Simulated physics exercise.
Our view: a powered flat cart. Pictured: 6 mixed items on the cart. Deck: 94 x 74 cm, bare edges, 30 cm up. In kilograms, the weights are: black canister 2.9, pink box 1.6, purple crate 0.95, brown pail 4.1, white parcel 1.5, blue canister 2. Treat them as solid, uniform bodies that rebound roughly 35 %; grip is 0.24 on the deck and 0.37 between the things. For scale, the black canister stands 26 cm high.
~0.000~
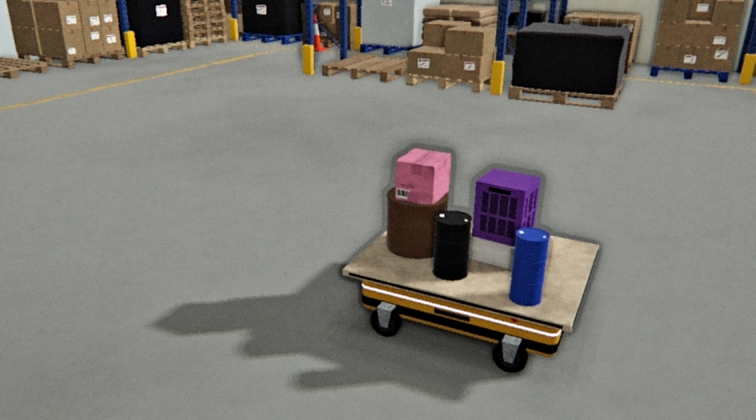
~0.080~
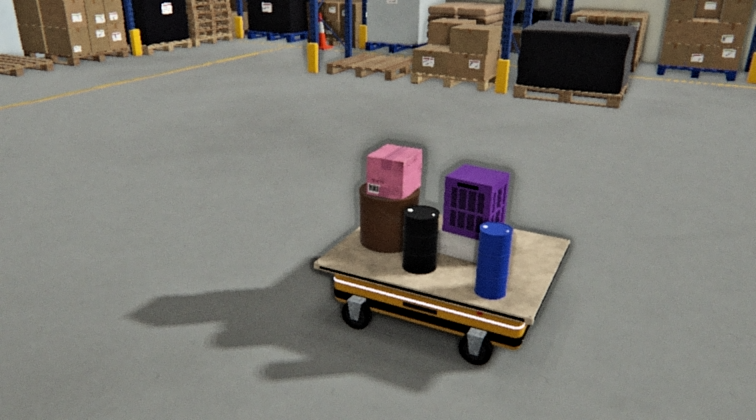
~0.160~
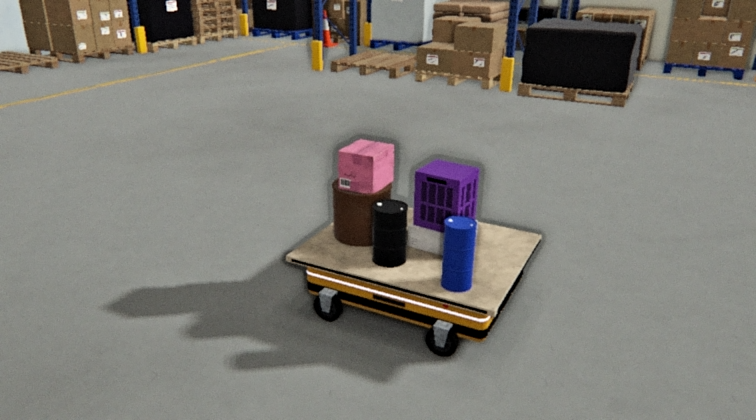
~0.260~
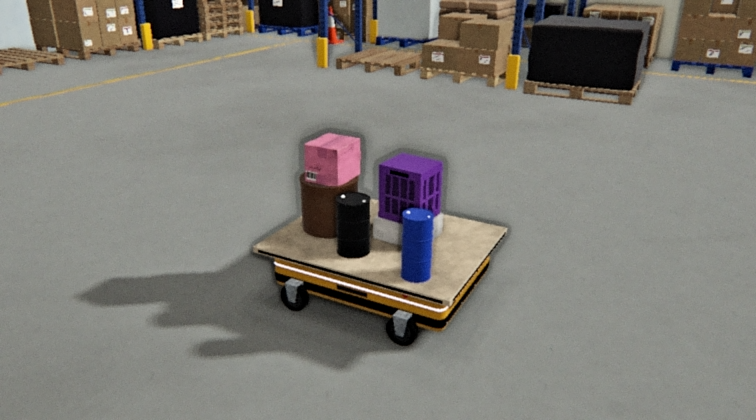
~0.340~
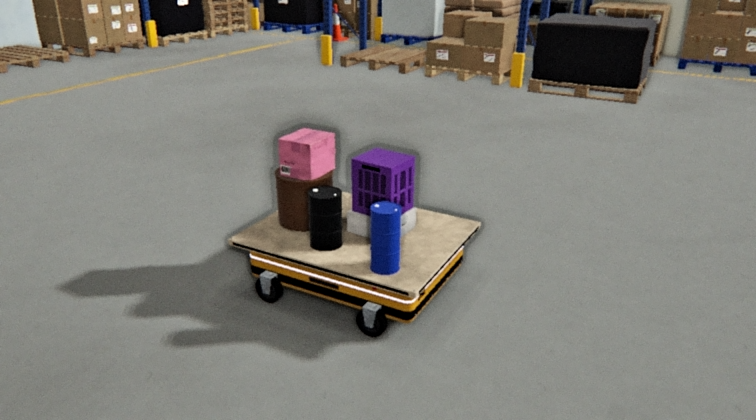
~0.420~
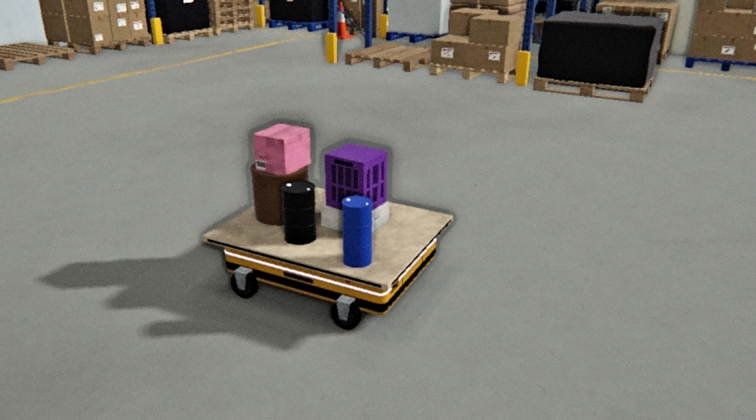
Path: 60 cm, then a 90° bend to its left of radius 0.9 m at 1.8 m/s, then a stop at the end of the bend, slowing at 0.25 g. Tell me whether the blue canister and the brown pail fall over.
Most likely the blue canister does not pitch over; most likely the brown pail pitches over.
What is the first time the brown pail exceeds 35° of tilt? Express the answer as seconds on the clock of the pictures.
Somewhere about 1.4 s.
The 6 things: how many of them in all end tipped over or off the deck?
Total count: 5.
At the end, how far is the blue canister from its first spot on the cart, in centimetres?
Displacement: Approx. 26 cm.
After 0.82 s, 148 cm covered, turned 46°; pink box and brown pail now off the deck; blue canister slid 8 cm near (240, 219); black canister slid 29 cm.
After 1.12 s, 202 cm covered, turned 81°; purple crate and white parcel now off the deck; blue canister slid 17 cm near (141, 232); black canister slid 60 cm.
After 1.62 s, 278 cm covered, turned 90°; black canister now off the deck; blue canister slid 27 cm.
At rest (2.5 s), off the deck and tipped over, black canister, pink box, purple crate and brown pail; off the deck but upright, white parcel; not toppled but over 10 cm from the start, blue canister.
